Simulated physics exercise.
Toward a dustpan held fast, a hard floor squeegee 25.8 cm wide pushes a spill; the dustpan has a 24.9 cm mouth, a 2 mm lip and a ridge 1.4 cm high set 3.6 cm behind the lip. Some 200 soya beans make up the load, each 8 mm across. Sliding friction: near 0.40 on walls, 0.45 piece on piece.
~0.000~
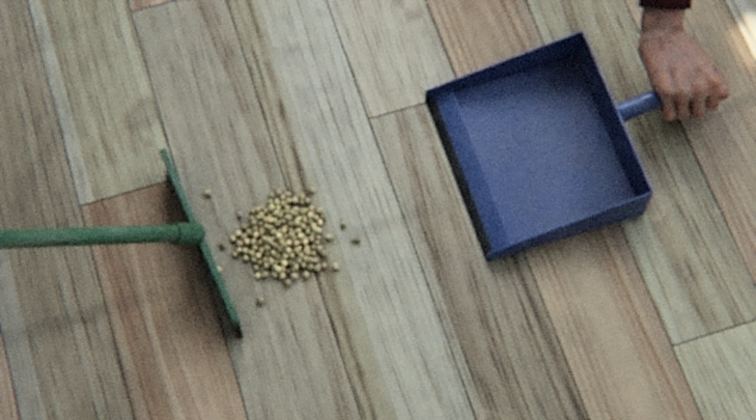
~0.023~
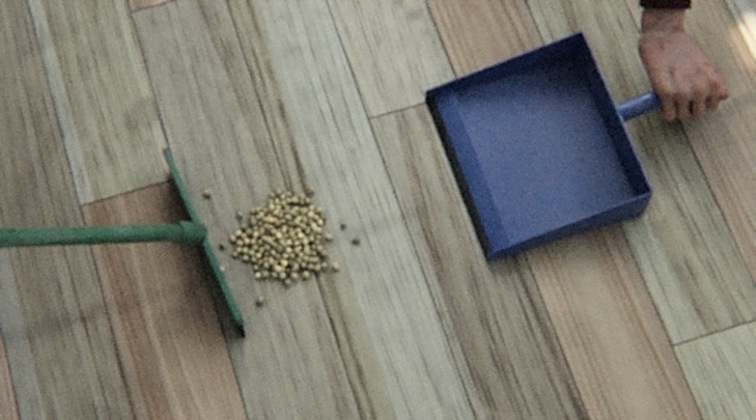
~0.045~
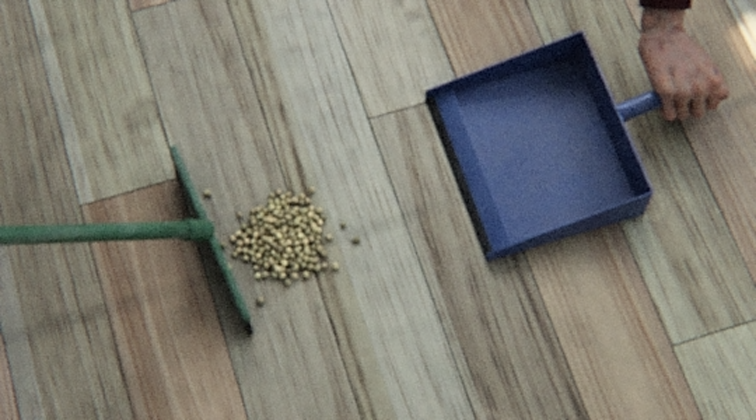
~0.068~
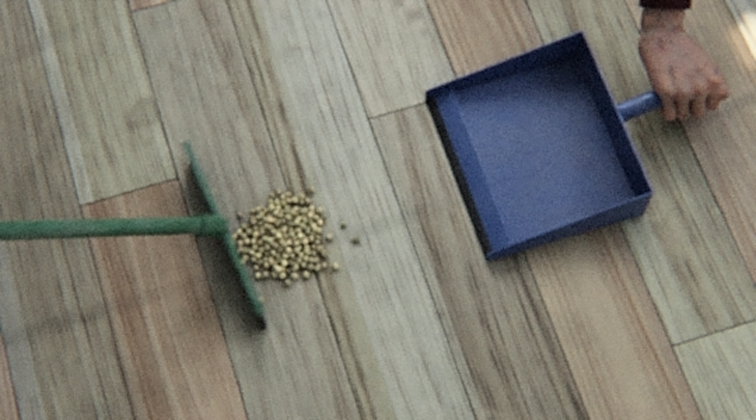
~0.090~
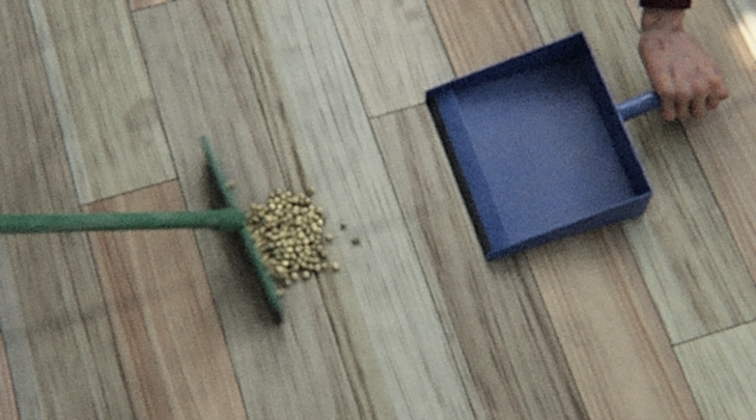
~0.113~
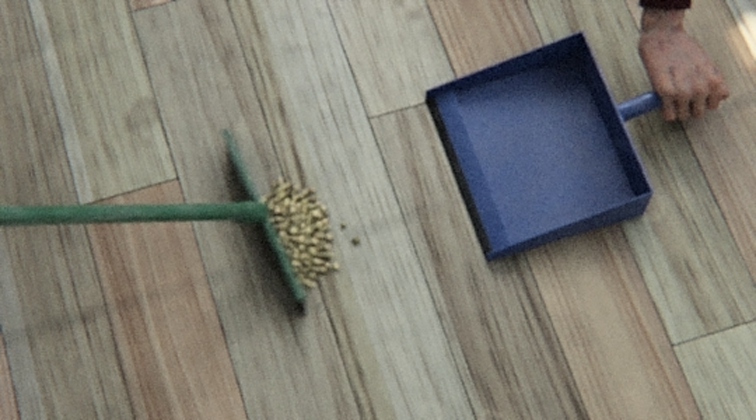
On a wooden floor, a green squeegee pushes a pile of beans slightly right.
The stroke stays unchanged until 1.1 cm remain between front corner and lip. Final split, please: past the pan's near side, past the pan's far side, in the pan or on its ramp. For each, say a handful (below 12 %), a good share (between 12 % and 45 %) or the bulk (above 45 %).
Split: Past the pan's near side a handful, past the pan's far side a handful, in the pan or on its ramp the bulk.
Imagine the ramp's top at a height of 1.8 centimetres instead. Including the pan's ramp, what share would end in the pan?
45 per cent.
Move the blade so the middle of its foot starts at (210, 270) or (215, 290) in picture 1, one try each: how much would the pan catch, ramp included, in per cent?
The two tries give about 50 % and about 45 %.
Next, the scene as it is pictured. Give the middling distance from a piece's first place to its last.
Median: Approx. 36 cm.
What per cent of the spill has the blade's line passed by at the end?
Around 0 in a hundred.
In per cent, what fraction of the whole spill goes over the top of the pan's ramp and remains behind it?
Roughly 50 percent.
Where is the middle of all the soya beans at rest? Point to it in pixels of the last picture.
My guess is close to (531, 142).
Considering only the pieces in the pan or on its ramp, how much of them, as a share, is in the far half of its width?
Around 60 percent.
Then, at 0.21 s, middle of the blade 13 cm from the lip; 0 % over the lip, far side 0 %, near side 0 %.
After 0.28 s, middle of the blade 5 cm from the lip; 0 % over the lip, far side 5 %, near side 5 %.
Then, at 0.49 s, middle of the blade 3 cm from the lip; 65 % over the lip, far side 5 %, near side 5 %.
In the end, at 2.0 s, near side 5 %, far side 5 %, pan 50 %, in front of the lip or behind the blade 35 %.
